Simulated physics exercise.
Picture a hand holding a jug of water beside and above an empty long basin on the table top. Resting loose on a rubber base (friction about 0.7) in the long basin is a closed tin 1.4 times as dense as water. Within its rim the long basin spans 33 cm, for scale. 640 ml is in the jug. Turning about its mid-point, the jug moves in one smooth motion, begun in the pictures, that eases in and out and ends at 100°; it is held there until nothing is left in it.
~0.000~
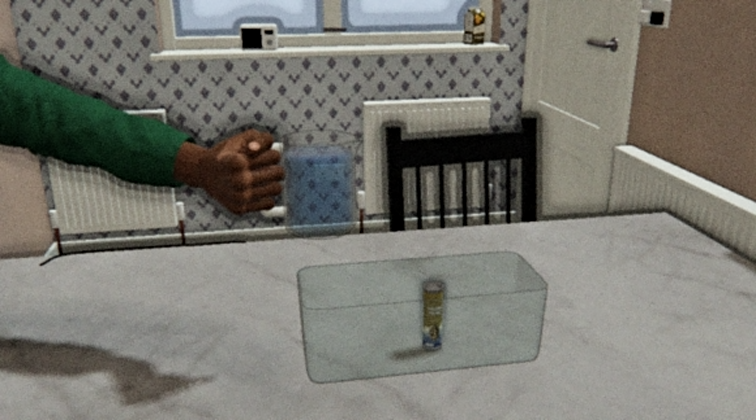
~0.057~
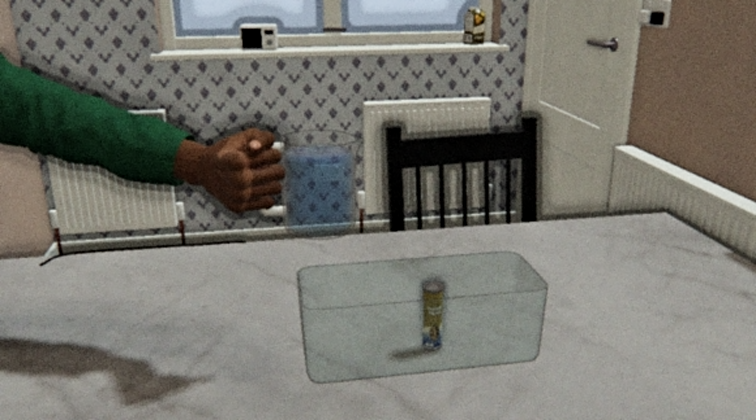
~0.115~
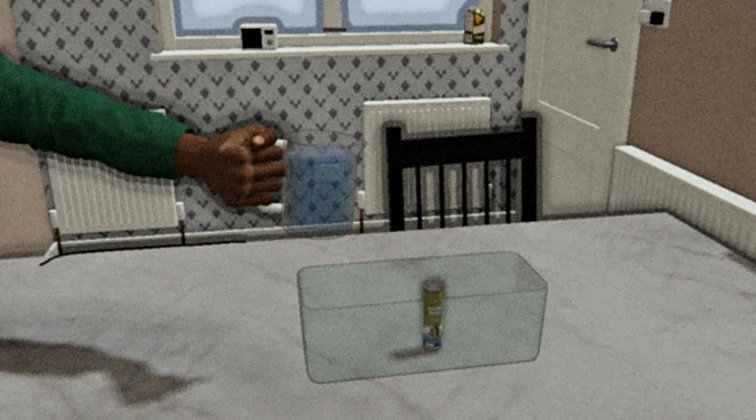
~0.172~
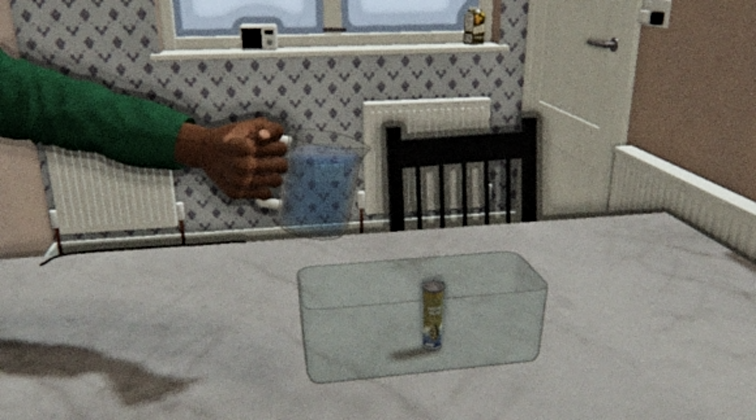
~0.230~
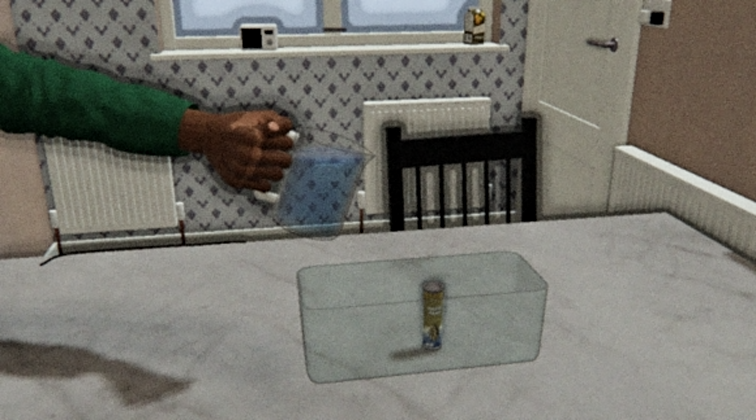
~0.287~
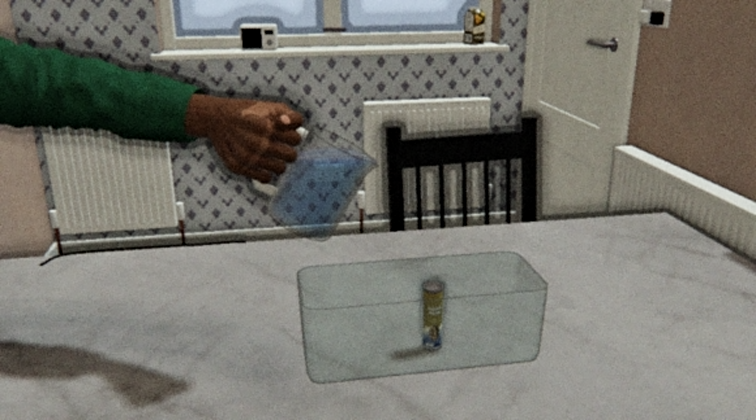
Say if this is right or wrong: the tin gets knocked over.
Right, it gets knocked over.
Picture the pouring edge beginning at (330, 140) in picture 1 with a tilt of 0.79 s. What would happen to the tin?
Then it keeps standing.
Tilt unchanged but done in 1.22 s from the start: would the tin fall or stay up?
Result: Tin tipped over.
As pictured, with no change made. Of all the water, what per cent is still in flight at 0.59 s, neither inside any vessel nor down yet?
Some 22 per cent, I reckon.
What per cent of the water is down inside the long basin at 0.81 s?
Some 52 per cent.
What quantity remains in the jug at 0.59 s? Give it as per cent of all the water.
Roughly 70 %.
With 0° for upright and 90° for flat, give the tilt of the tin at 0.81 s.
10°.
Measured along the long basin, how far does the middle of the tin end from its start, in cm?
The middle of the tin ends some 8.5 cm along the basin.
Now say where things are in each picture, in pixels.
It leans 0°; its right rim is at (363, 138); the water meets the walls at (282, 153) and (353, 150); the long basin's rim runs from (300, 289) to (533, 270); the tin's top is at (433, 289), in the first picture.
It leans 1°; its right rim is at (364, 139); the water meets the walls at (283, 152) and (354, 150), in the second picture.
It leans 5°; its right rim is at (367, 142); the water meets the walls at (286, 153) and (356, 151), in the third picture.
It leans 11°; its right rim is at (371, 147); the water meets the walls at (288, 153) and (360, 152), in the fourth picture.
It leans 20°; its right rim is at (375, 154); the water meets the walls at (287, 163) and (366, 153), in the fifth picture.
It leans 29°; its right rim is at (379, 164); the water meets the walls at (284, 173) and (375, 158), in the sixth picture.
Then, 0.59 s in, the tilt is 85° and 70 per cent is still to pour; the tin stands where it began.
Then, 0.81 s in, the tilt is 100° and 26 per cent is still to pour; the tin leans 12°.
Then, 1.04 s in, the tilt is 100° and 7 per cent is still to pour; the tin lies on its side.
Then, 1.29 s in, the tilt is 100° and 1 per cent is still to pour; the tin lies on its side.
Finally, the tin lies on its side.
